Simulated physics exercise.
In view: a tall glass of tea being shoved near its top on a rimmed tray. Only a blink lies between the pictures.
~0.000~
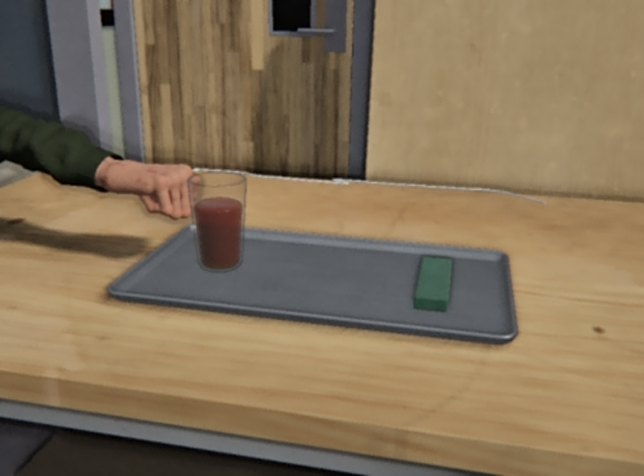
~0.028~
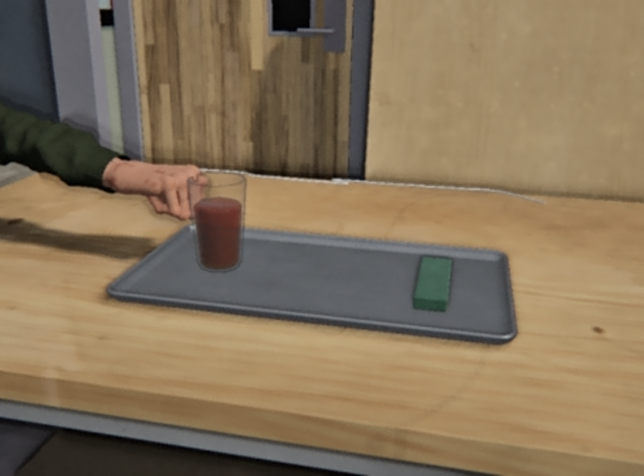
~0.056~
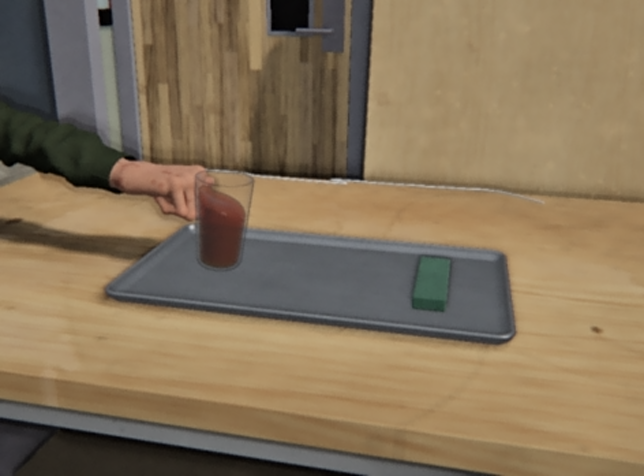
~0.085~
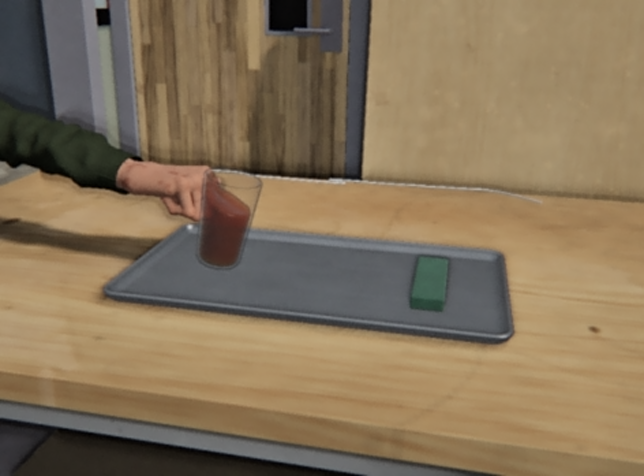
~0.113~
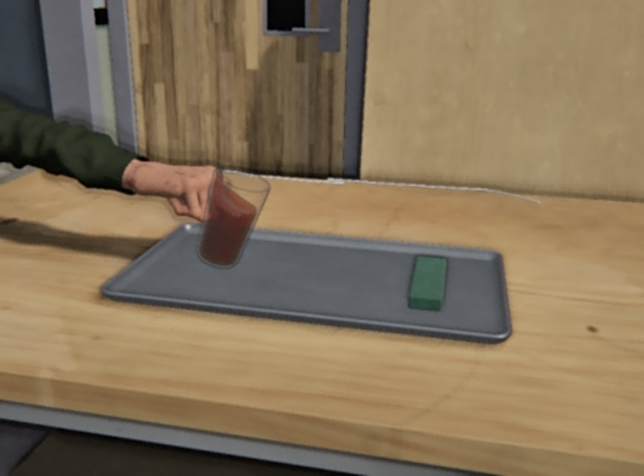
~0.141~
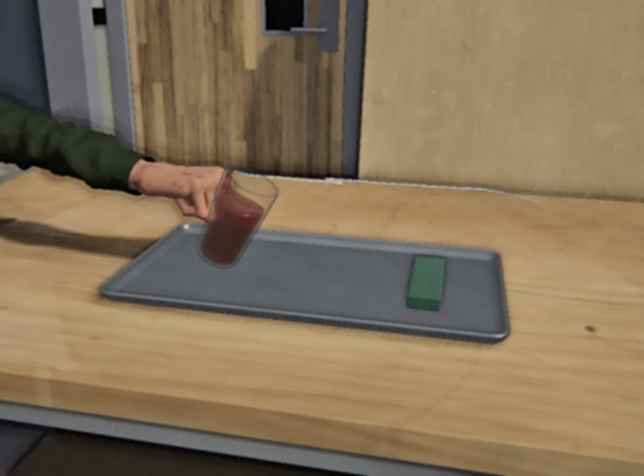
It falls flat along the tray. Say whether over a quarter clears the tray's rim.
In the end under a quarter gets off the tray.
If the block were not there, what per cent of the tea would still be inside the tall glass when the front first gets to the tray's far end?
About 40 per cent.
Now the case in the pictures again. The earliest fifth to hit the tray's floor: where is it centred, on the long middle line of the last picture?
Near (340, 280).
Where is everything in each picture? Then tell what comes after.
In the first picture, it leans 0°; its right rim is at (243, 182); the tea meets the walls at (197, 201) and (242, 205); the tray's far rim is at (510, 290); a block is fixed to the tray further along.
In the second picture, it leans 0°; its right rim is at (243, 182); the tea meets the walls at (197, 201) and (242, 205).
In the third picture, it leans 6°; its right rim is at (251, 184); the tea meets the walls at (201, 186) and (241, 207).
In the fourth picture, it leans 13°; its right rim is at (259, 187); the tea meets the walls at (210, 172) and (251, 213).
In the fifth picture, it leans 19°; its right rim is at (268, 191); the tea meets the walls at (213, 195) and (257, 211).
In the sixth picture, it leans 26°; its right rim is at (276, 196); the tea meets the walls at (216, 202) and (265, 209).
A moment on, the tall glass is falling and 100 per cent is in the glass, 0 on the tray and 0 above or beyond its rim.
Next, the tall glass lies on its side and 66 per cent is in the glass, 19 on the tray and 15 above or beyond its rim.
Then the tall glass lies on its side and 32 per cent is in the glass, 44 on the tray and 24 above or beyond its rim.
Later the tall glass lies on its side and 17 per cent is in the glass, 66 on the tray and 17 above or beyond its rim.
Finally, 86 per cent is held by tray and glass, 14 is off the tray.
